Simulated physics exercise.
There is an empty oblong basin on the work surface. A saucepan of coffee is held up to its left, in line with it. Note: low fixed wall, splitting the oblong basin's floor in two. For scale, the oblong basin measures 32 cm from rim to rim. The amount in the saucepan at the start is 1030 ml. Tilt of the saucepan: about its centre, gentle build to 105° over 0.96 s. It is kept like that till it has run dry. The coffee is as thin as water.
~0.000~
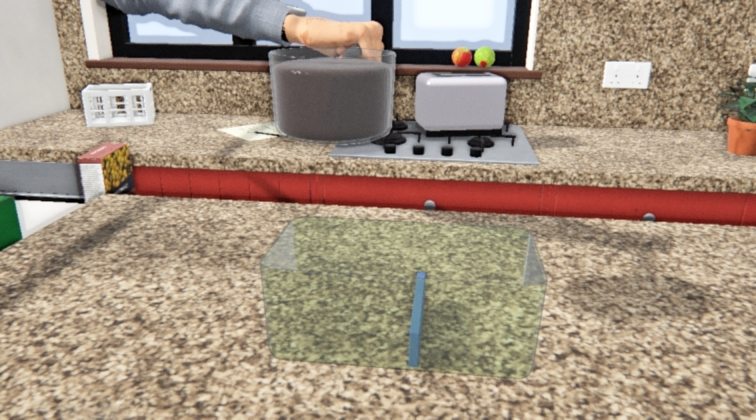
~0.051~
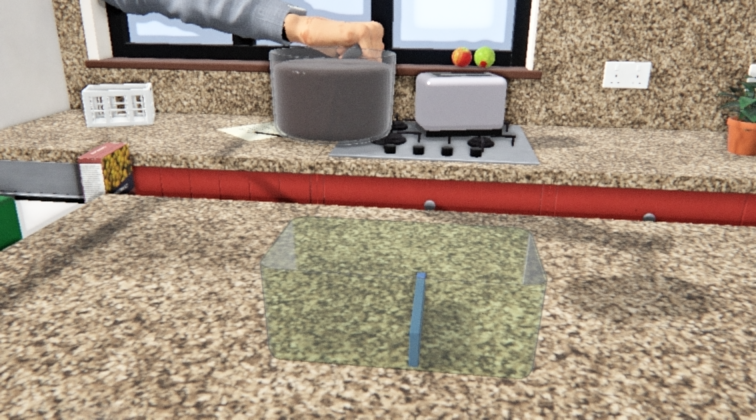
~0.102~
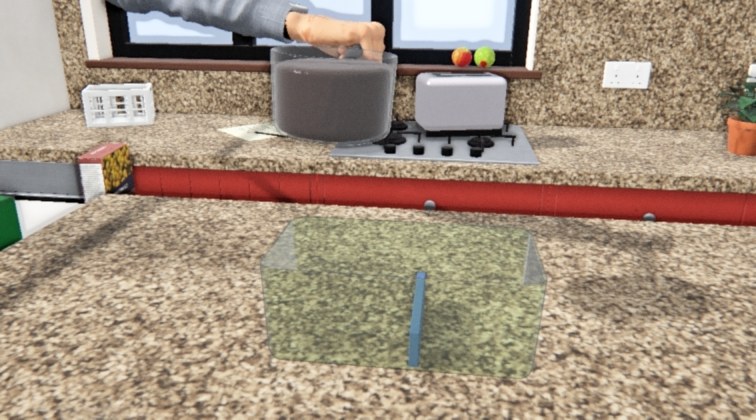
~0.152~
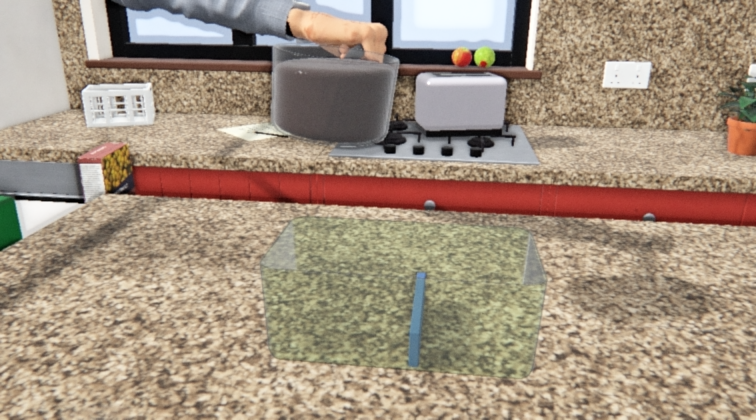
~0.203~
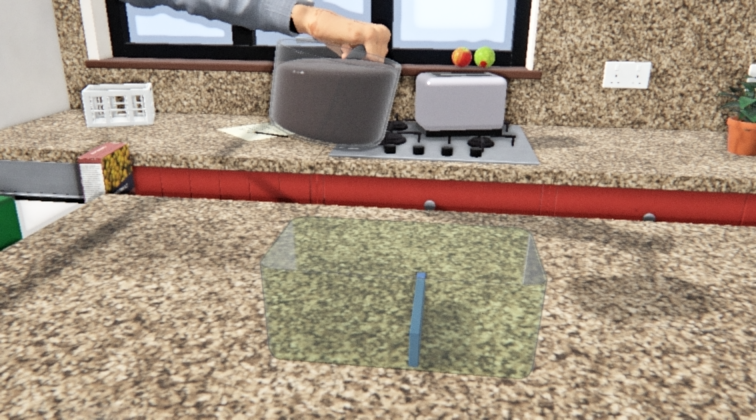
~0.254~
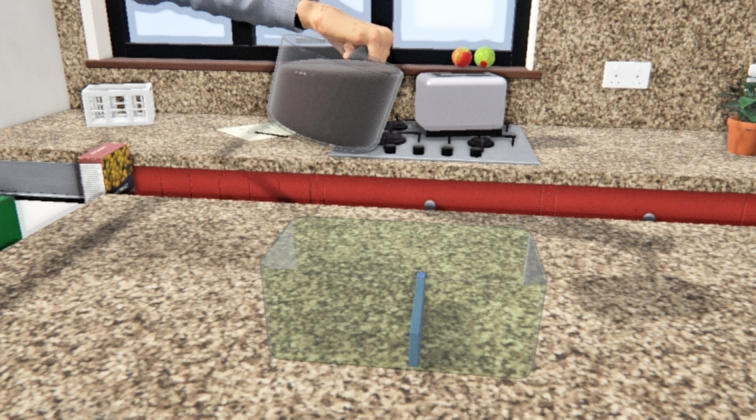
A hand slowly tilts a dark saucepan rightward above and behind a clear, divided basin.
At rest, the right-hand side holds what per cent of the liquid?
It holds some 89 in every hundred.
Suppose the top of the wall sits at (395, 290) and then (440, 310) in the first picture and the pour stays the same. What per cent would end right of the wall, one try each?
First try about 95 %, second try about 55 %.
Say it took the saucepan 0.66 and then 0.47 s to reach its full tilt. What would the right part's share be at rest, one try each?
It comes to 85 per cent, and then 80 per cent.
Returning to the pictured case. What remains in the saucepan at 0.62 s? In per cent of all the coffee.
At that time about 58 in a hundred parts are still held.
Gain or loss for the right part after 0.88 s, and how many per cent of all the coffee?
The right part's share grows by around 20 per cent.
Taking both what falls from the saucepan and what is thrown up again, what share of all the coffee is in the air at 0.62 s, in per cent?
Around 34 in a hundred.
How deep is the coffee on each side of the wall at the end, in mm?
Once settled, the left stands around 4 mm and the right around 44 mm.
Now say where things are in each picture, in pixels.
The first frame shows tilt 0°; pouring edge (394, 56); surface from (278, 64) to (392, 67); the oblong basin's rim runs from (277, 241) to (538, 256); the wall's top is at (418, 301).
The second frame shows tilt 1°; pouring edge (394, 57); surface from (277, 64) to (392, 67).
The third frame shows tilt 3°; pouring edge (395, 59); surface from (279, 63) to (393, 68).
The fourth frame shows tilt 6°; pouring edge (397, 63); surface from (279, 63) to (395, 68).
The fifth frame shows tilt 11°; pouring edge (399, 69); surface from (281, 64) to (397, 69).
The sixth frame shows tilt 17°; pouring edge (401, 76); surface from (283, 66) to (401, 70).
Then, 0.62 s in, the tilt is 75° and 57 per cent is still to pour, 0 is left of the wall and 9 right of it.
Then, 0.88 s in, the tilt is 103° and 12 per cent is still to pour, 2 is left of the wall and 70 right of it.
Then, 1.16 s in, the tilt is 105° and 1 per cent is still to pour, 9 is left of the wall and 87 right of it.
Then, 1.46 s in, the tilt is 105° and 0 per cent is still to pour, 10 is left of the wall and 89 right of it.
Finally, 10 per cent lies left of the wall, 89 right of it and 1 outside.
